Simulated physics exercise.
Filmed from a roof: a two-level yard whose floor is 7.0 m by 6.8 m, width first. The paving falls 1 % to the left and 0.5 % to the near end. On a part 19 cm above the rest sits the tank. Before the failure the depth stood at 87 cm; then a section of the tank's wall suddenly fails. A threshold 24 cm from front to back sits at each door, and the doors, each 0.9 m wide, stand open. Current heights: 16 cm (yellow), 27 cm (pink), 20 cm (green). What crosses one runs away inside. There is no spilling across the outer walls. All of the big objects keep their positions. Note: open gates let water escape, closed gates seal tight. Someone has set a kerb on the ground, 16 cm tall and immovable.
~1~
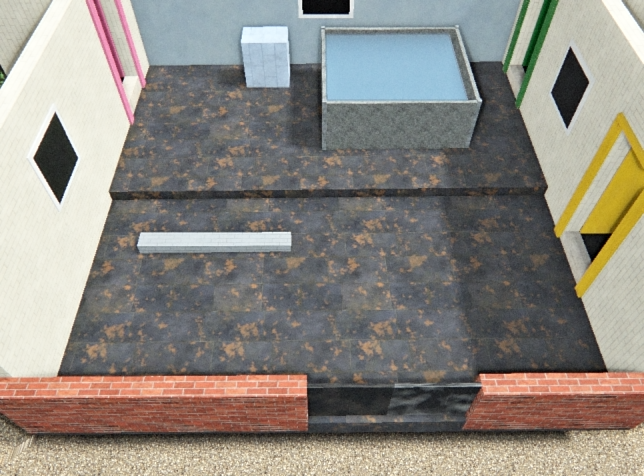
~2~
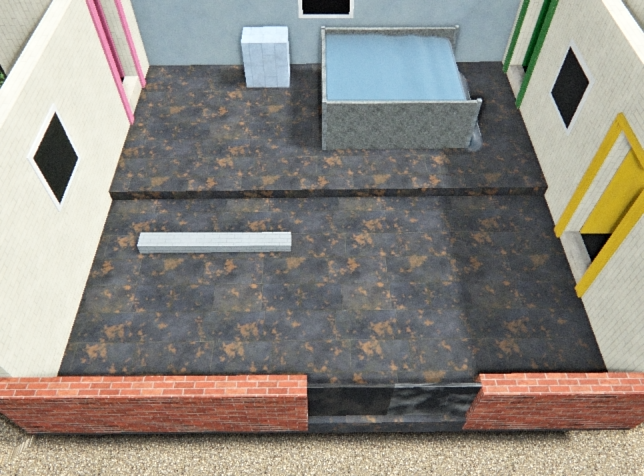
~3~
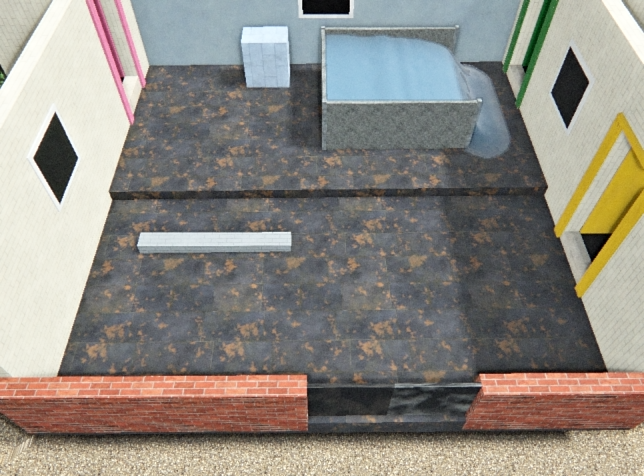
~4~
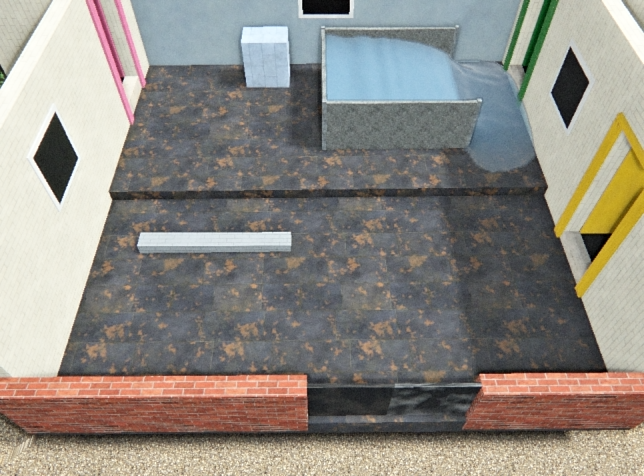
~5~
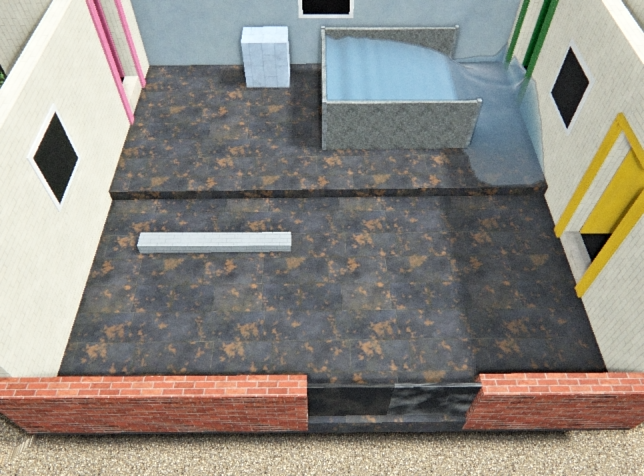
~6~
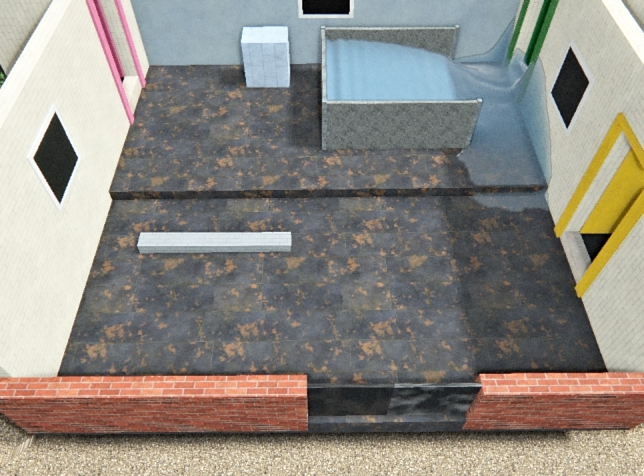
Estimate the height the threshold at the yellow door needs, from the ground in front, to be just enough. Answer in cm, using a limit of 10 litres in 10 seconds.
It needs some 6 cm.
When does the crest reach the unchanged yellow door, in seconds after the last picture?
Peak time: Around 1.4 s.
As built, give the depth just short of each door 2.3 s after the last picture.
Yellow 10, pink 0, green 35 cm.
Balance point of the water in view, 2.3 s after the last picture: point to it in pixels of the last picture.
The water's centre is at about (441, 150).
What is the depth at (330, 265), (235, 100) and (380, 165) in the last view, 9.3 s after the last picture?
Roughly 4, then 1, then 0 cm.
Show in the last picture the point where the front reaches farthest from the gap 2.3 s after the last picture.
(269, 403).
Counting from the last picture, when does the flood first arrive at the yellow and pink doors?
Arrival times - yellow: 0.3 seconds; pink: 2.8 seconds.
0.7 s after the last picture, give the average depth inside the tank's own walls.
Average depth: Approx. 45 cm.
Then, 0.7 s after the last picture water covers 15 % of the floor, deepest (60 cm) near (511, 106); 8 cm at the yellow door, 0 litres in over its 16 cm threshold.
Then, 2.3 s after the last picture water covers 40 % of the floor, deepest (34 cm) near (587, 386); 10 cm at the yellow door, 0 litres in over its 16 cm threshold.
Then, 9.3 s after the last picture water covers 85 % of the floor, deepest (17 cm) near (195, 404); 4 cm at the yellow door, 0 litres in over its 16 cm threshold.
At the yellow door as built, the water peaked near 11 cm, 1.3 s after the last picture.
Run again over the same 10 s with other heights there, 16 litres in over 5 cm, 6 litres over 7 cm. The limit of 10 litres is kept from about 6 cm up.
